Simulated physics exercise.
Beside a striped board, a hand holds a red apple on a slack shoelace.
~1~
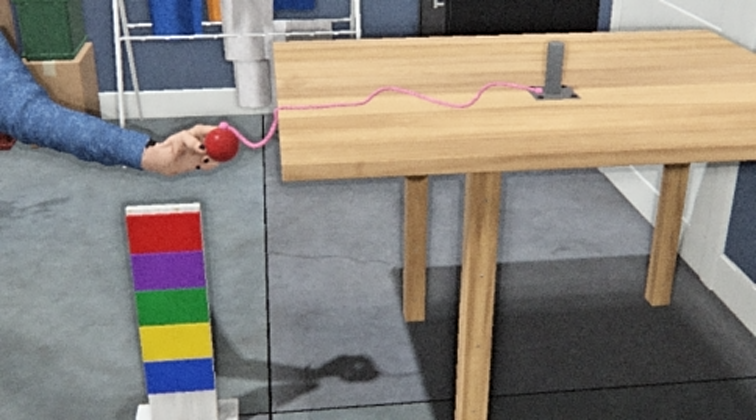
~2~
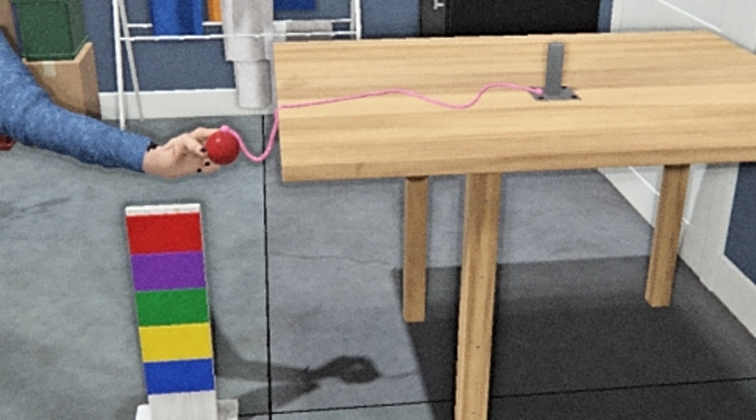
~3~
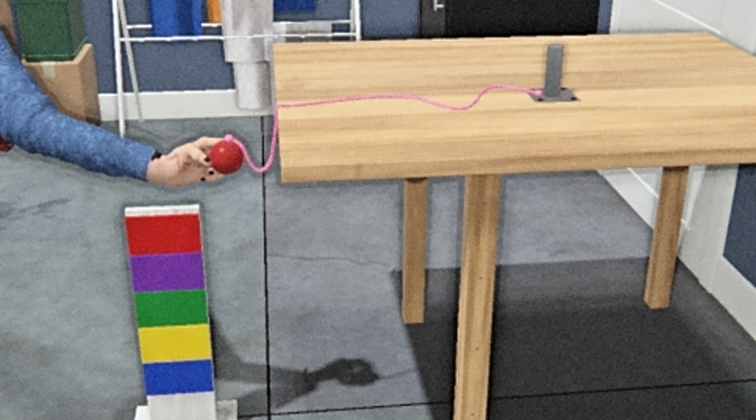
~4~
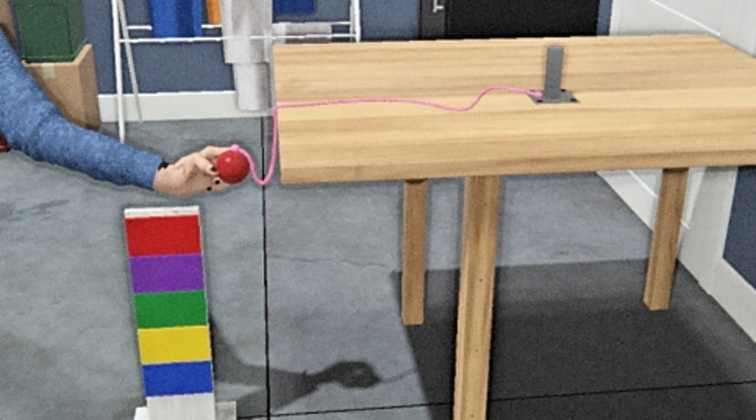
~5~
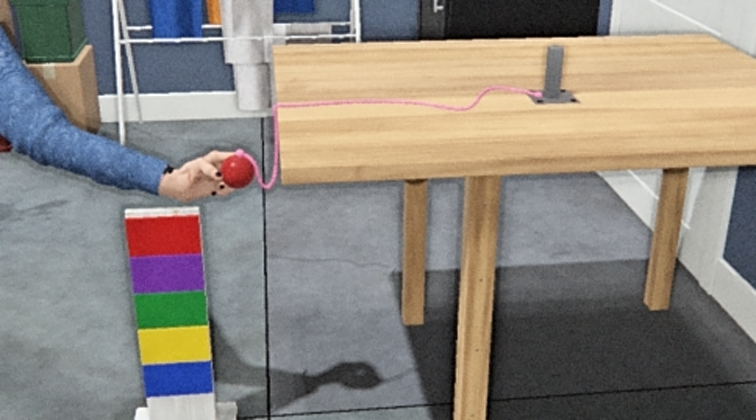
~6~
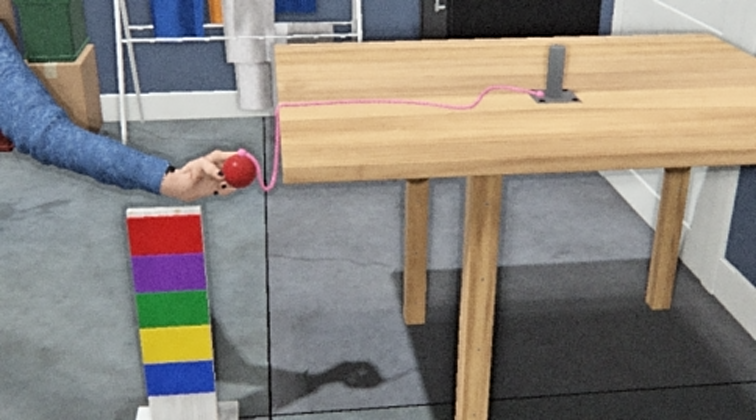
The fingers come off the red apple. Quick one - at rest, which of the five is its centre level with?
At green.
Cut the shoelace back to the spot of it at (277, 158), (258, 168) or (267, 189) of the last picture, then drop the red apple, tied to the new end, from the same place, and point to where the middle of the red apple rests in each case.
About (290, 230) first, then about (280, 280), and finally about (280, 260).
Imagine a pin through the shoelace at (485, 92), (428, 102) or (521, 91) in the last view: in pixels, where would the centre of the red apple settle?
The three spots are (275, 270), (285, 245) and (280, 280), in that order.
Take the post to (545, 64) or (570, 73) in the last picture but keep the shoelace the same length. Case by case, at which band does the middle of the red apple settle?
It would be purple; purple.
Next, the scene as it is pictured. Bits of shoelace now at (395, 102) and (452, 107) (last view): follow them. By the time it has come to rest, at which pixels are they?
The first settles around (338, 102), the second around (397, 100).
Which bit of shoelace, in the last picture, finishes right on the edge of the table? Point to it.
Pixel (336, 103).
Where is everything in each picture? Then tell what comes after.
Red apple (222, 145); red (165, 235); purple (169, 272); green (173, 309); yellow (176, 344); blue (180, 377), in the first picture.
Red apple (223, 148); shoelace through (504, 85) (473, 103) (412, 94) (339, 100) (276, 126), in the second picture.
Red apple (226, 157), in the third picture.
Red apple (233, 167); shoelace through (503, 88) (472, 106) (400, 101) (317, 104) (274, 149), in the fourth picture.
Red apple (238, 171), in the fifth picture.
Red apple (239, 171); shoelace through (505, 88) (474, 105) (395, 102) (309, 104) (277, 156), in the sixth picture.
Soon after, apple near (323, 282); level with green.
Then, apple near (264, 298); level with green.
At rest, apple near (280, 297); level with green. Its centre hangs level with the green band.
